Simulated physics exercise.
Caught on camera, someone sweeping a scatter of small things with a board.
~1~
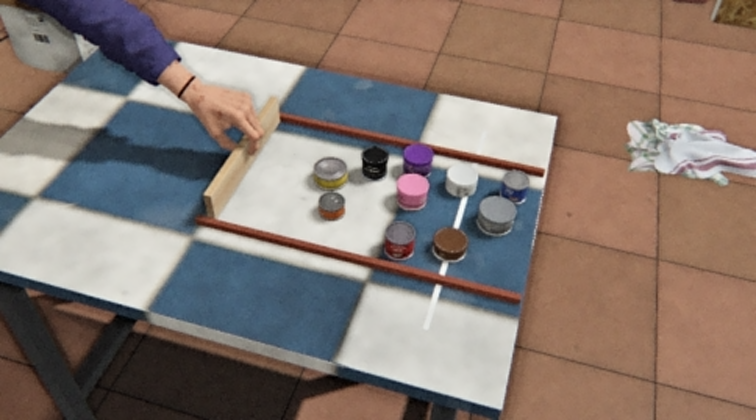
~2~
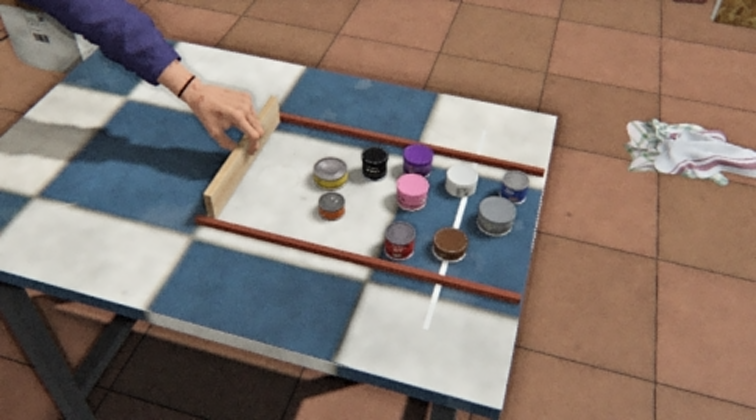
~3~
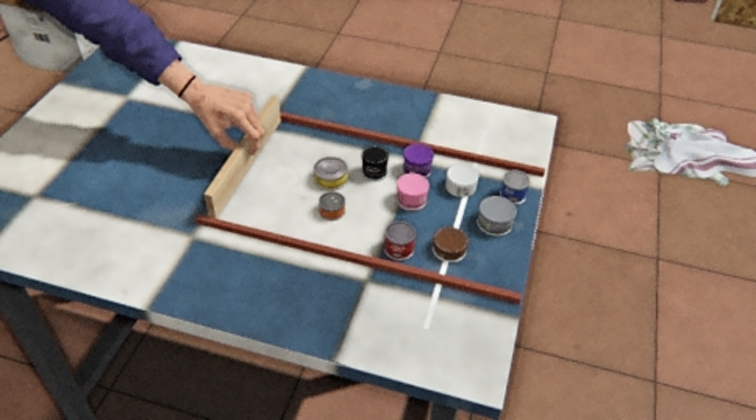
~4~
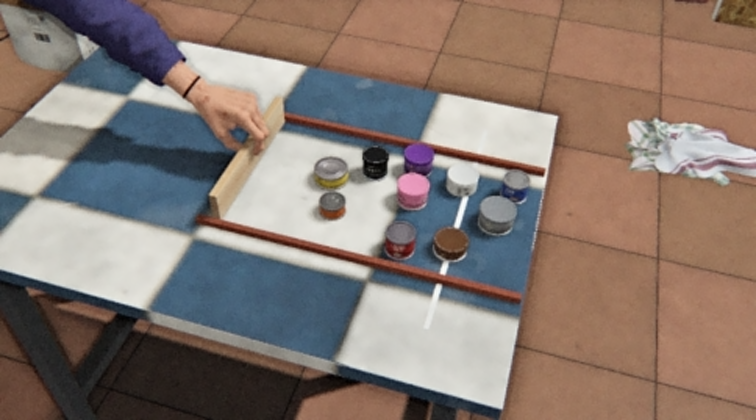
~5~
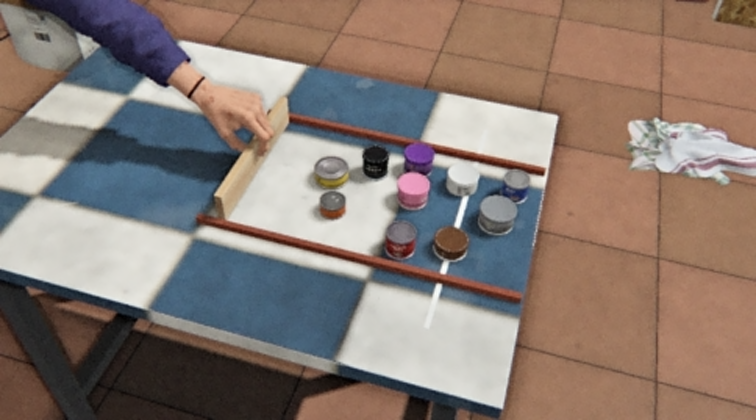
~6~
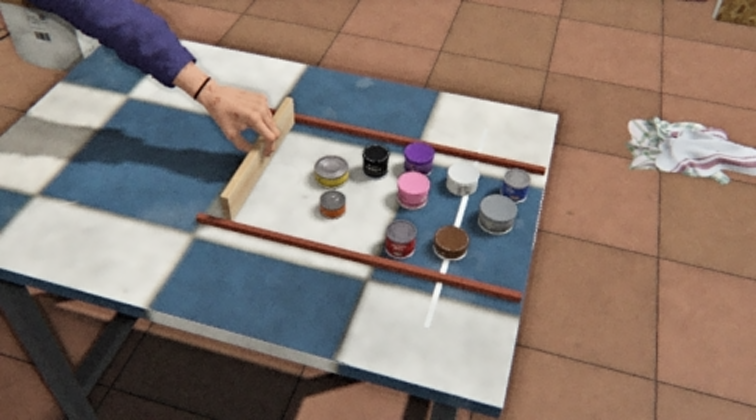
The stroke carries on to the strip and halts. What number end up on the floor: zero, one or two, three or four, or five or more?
The number that fall off is one or two.
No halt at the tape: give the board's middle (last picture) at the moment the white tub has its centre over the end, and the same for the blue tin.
Its middle is around (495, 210) and around (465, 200).
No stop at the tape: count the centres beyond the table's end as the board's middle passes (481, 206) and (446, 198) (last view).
It would be 2 and 0.
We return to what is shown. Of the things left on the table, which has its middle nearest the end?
The blue tin.
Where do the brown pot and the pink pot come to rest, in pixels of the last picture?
The brown pot stops around (492, 252); the pink pot around (513, 213).
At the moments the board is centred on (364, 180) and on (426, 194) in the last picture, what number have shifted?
The counts are 4 and 9.
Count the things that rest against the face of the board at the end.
It touches 5.
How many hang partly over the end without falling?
That would be 1.
Soon after, none off yet; blue tin at rest near (516, 186); grey tin at rest near (497, 215); brown pot at rest near (451, 243).
In the end, the number that fall off is one or two; gone, grey tin.
